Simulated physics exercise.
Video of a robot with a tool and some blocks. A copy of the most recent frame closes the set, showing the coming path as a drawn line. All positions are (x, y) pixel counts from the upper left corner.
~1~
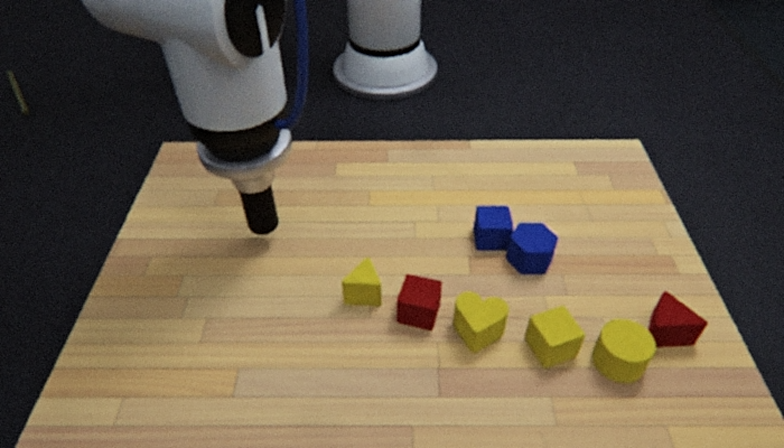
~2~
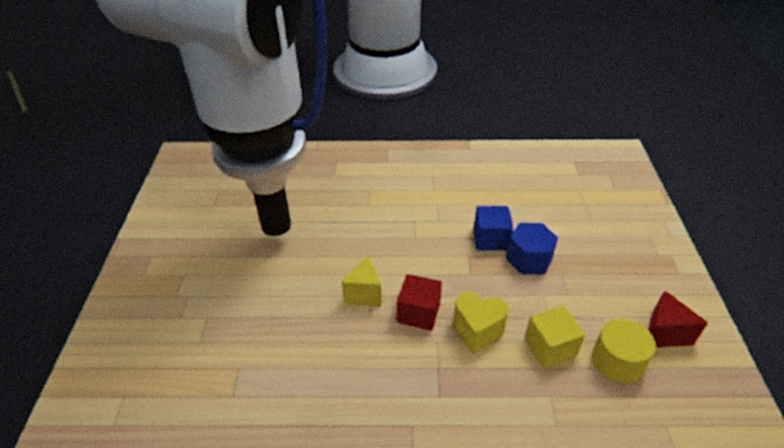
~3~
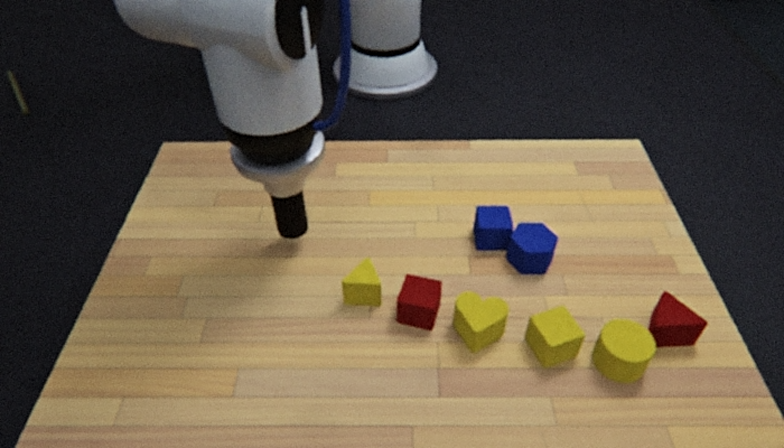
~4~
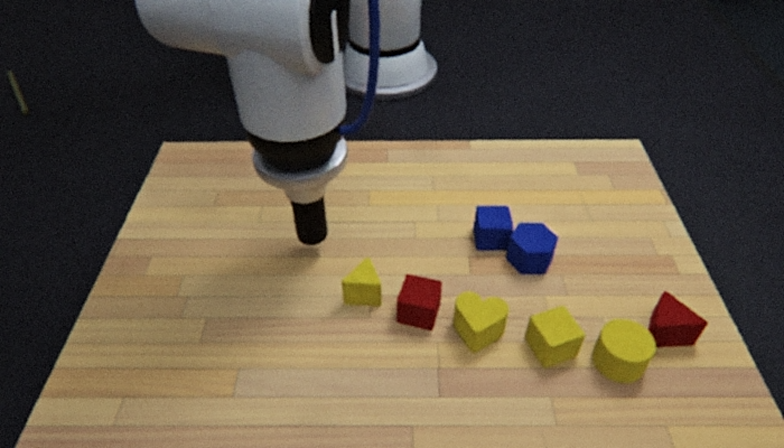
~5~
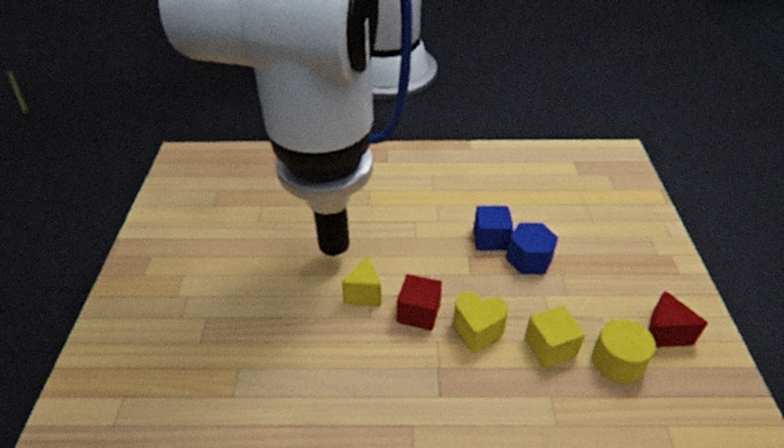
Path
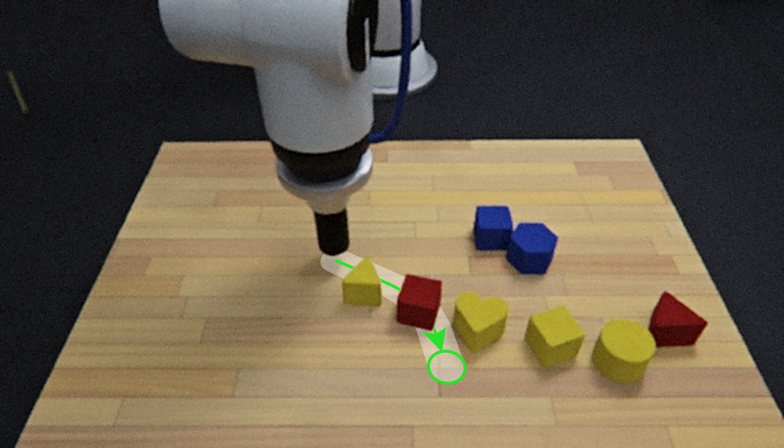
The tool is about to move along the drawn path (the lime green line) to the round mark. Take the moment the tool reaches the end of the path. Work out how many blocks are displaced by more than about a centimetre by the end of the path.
Answer: 3+.
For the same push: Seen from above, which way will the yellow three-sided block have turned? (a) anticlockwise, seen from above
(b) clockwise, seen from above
The answer is b.
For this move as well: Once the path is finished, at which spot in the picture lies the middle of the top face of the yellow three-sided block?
Somewhere near (379, 285).
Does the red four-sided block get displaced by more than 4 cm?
Yes - that is the case.
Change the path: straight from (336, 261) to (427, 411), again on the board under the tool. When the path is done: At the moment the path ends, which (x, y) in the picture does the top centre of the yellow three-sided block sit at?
I'd place it at (455, 371), taking the centre of its top.
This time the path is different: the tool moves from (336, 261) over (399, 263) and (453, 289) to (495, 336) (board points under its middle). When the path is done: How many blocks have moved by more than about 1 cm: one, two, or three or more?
The count will be 1.
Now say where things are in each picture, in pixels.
The first picture shows tip of the tool (264, 225), middles of tops, yellow three-sided block (363, 273), red four-sided block (420, 290), yellow heart-shaped block (481, 309).
The second picture shows tool (276, 226), nothing pushed.
The third picture shows tool (293, 229), nothing pushed.
The fourth picture shows tool (313, 234), nothing pushed.
The fifth picture shows tool (334, 245), yellow three-sided block (363, 273), red four-sided block (420, 290), yellow heart-shaped block (481, 309).
The line goes from (336, 261) through (384, 282) and (427, 315) to (447, 367).
The first path, step by step. One third of the way, tool (385, 266); yellow three-sided block (375, 281), turned 65° clockwise.
Two thirds of the way, tool (428, 300); yellow three-sided block (379, 285), turned 90° clockwise; red four-sided block (444, 323), turned 40° clockwise; yellow heart-shaped block (496, 318), turned 25° anticlockwise.
At the end, tool (448, 352); yellow three-sided block (379, 285), turned 90° clockwise; red four-sided block (463, 381), turned 55° clockwise; yellow heart-shaped block (496, 318), turned 25° anticlockwise.
